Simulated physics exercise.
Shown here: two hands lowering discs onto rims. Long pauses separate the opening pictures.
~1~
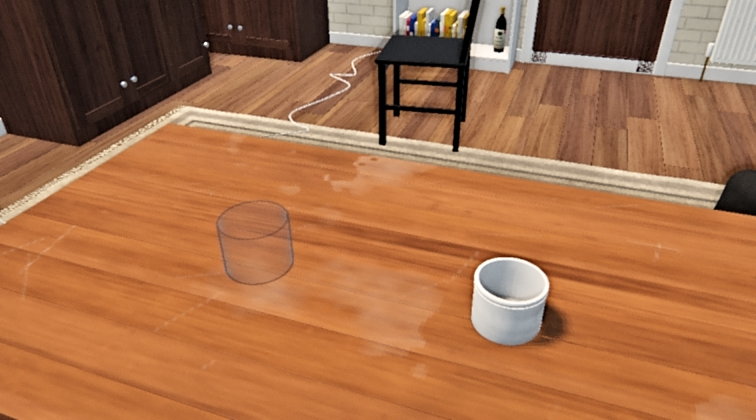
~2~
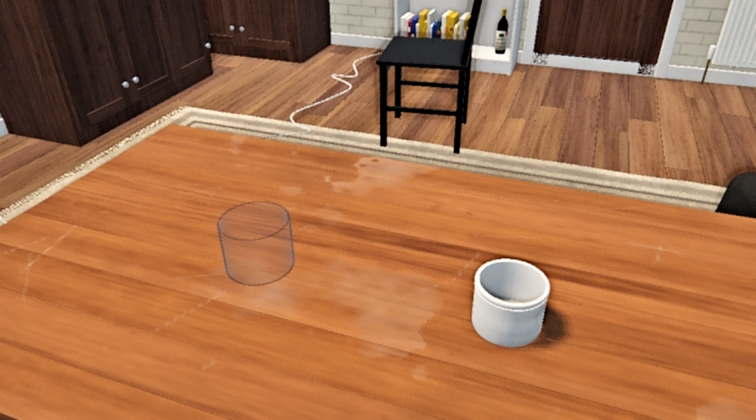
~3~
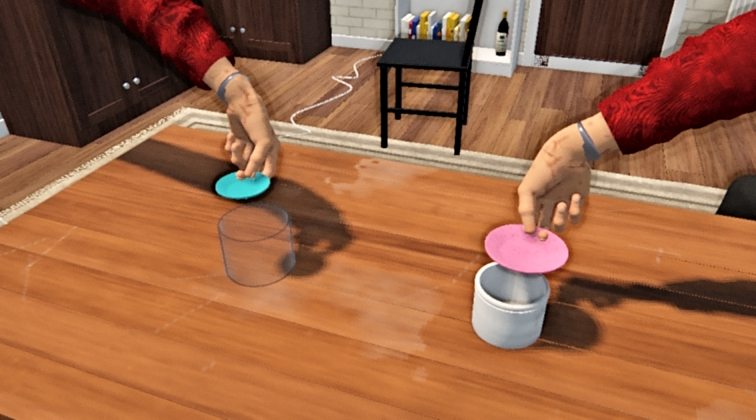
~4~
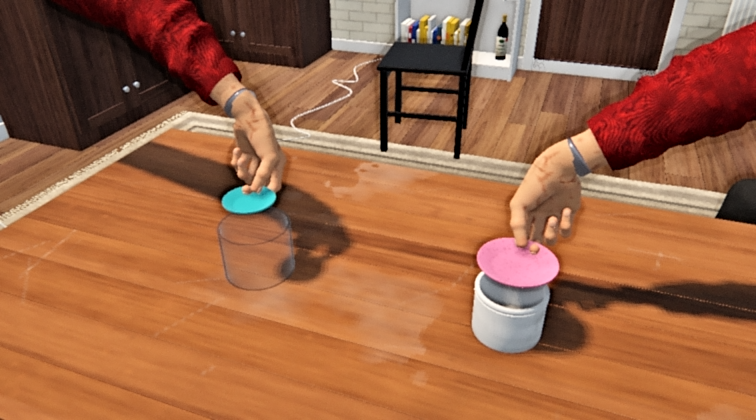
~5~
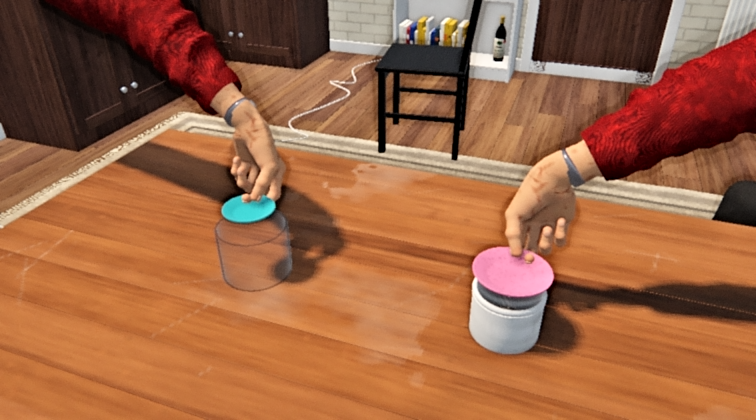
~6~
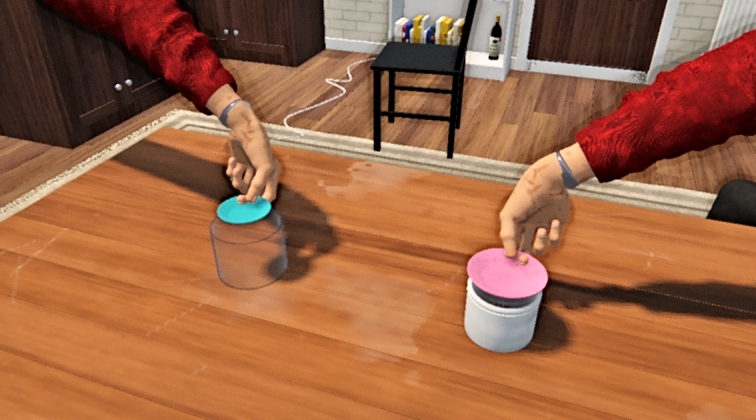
Two hands in red sleeves lowered a turquoise saucer onto the clear glass on the left and a pink saucer onto the white jar on the right, still holding both saucers.
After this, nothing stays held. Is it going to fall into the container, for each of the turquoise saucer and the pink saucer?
The turquoise saucer: Yes, it falls in. The pink saucer: No, it sits on top.
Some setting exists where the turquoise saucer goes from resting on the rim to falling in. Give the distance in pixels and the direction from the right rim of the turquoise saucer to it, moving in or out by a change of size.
Push it right about 8 pixels and you reach the switch.
Then, 0.10 s later than the last frame, turquoise saucer shifted a little near (246, 222); pink saucer moving near (505, 282).
Then, 0.20 s later than the last frame, turquoise saucer fallen near (252, 261); pink saucer sitting on the rim near (505, 282).
When it is over, the turquoise saucer falls in, near (252, 262); the pink saucer rests on the rim, near (505, 282).
